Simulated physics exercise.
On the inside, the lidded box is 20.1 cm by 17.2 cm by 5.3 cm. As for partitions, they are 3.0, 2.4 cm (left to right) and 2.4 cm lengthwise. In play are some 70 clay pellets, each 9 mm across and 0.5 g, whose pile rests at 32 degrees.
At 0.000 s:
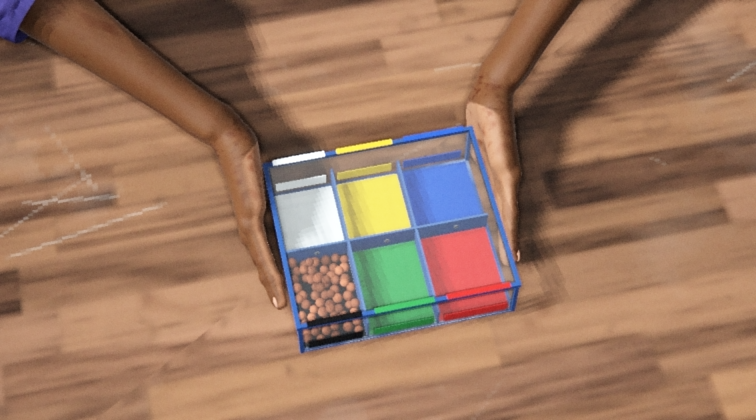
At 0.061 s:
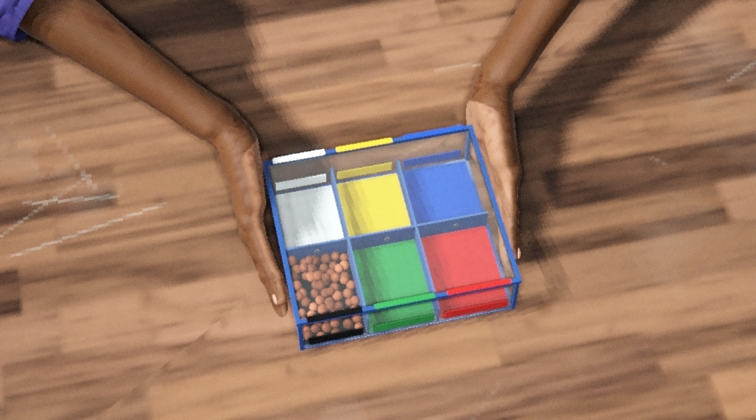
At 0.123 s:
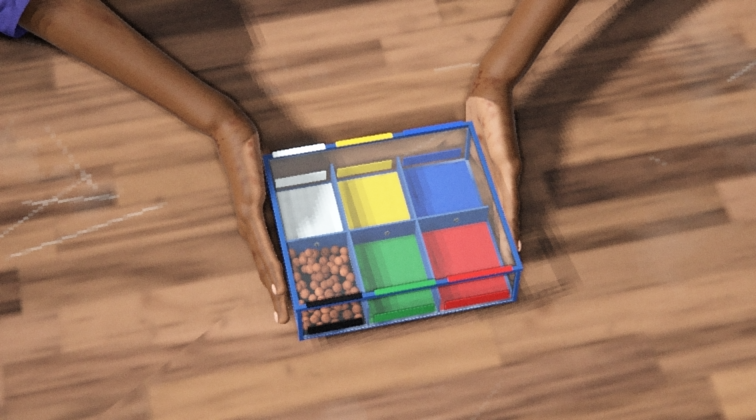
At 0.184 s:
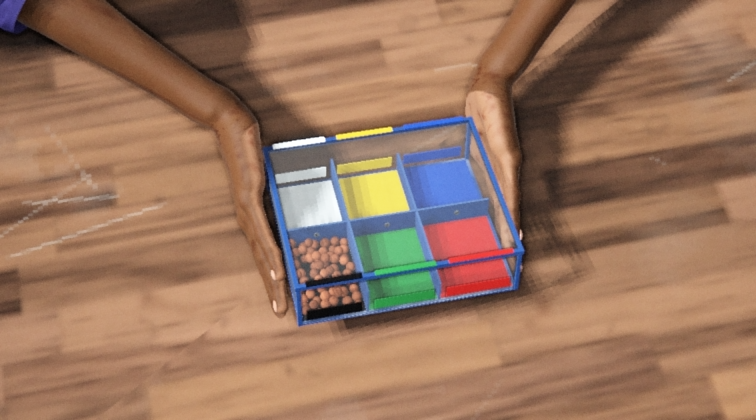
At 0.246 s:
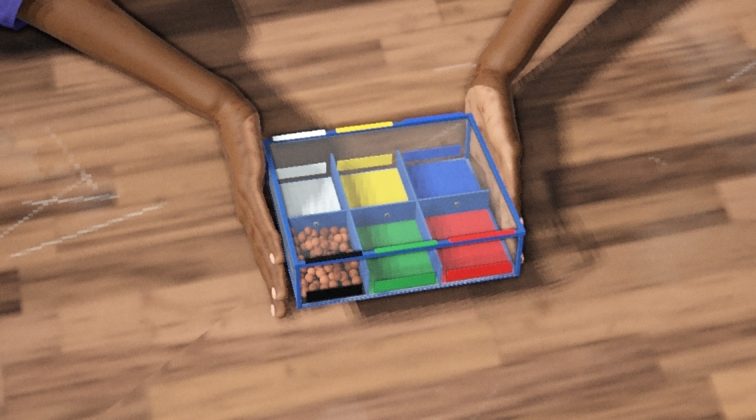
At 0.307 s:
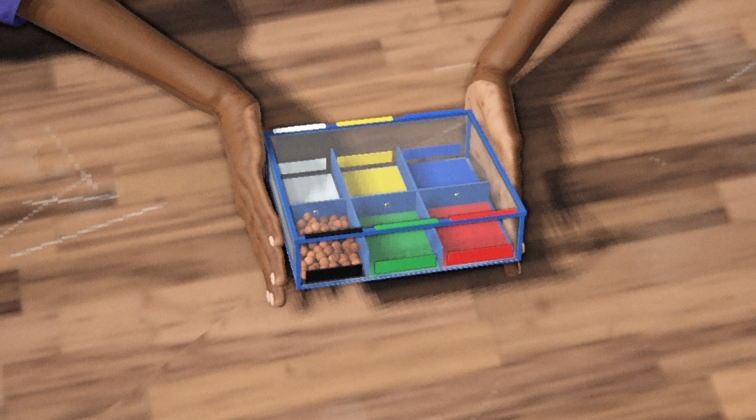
Over a wooden floor, two hands held a clear, blue-edged box with six colored compartments, one holding small brown balls, and steadily tilted it while the balls stayed in their black section.
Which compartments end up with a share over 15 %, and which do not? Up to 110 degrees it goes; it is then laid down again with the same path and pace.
Red not over, blue over, green not over, yellow over, white over, black not over.
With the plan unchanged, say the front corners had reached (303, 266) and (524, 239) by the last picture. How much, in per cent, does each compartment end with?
Final shares: Red 0%, blue 60%, green 0%, yellow 35%, white 5%, black 0%.
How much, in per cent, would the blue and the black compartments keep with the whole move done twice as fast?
Outcome, in per cent - blue: 20; black: 0.
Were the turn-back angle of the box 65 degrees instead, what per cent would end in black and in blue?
Black: 100; blue: 0 (per cent).
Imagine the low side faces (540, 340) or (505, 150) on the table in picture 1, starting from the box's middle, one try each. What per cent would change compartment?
Around 55 % for the first direction, around 100 % for the second.
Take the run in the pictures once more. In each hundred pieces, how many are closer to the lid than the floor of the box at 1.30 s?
About 90 per cent.
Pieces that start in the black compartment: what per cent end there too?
Roughly 0 per cent.
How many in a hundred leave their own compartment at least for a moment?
Close to 100 in a hundred.
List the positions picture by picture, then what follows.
The first picture shows box tilt 0 degrees, front corners at (300, 325) and (516, 283); black 100 %.
The second picture shows box tilt 2 degrees, front corners at (300, 321) and (516, 279).
The third picture shows box tilt 6 degrees, front corners at (300, 307) and (517, 267), lowest corner right back.
The fourth picture shows box tilt 12 degrees, front corners at (299, 286) and (519, 250), lowest corner right back.
The fifth picture shows box tilt 18 degrees, front corners at (298, 263) and (520, 231), lowest corner right back.
The sixth picture shows box tilt 24 degrees, front corners at (298, 239) and (521, 212), lowest corner right back; black 100 %. The box's pace is about 95 degrees a second.
After 1.30 s, tilt 109 degrees; yellow 20 %, white 60 %, black 20 %.
After 1.96 s, tilt 47 degrees; blue 25 %, yellow 30 %, white 45 %.
After 2.66 s, tilt 0 degrees; blue 25 %, yellow 30 %, white 45 %.
In the end, at 3.2 s, red 0 %, blue 25 %, green 0 %, yellow 30 %, white 45 %, black 0 %.
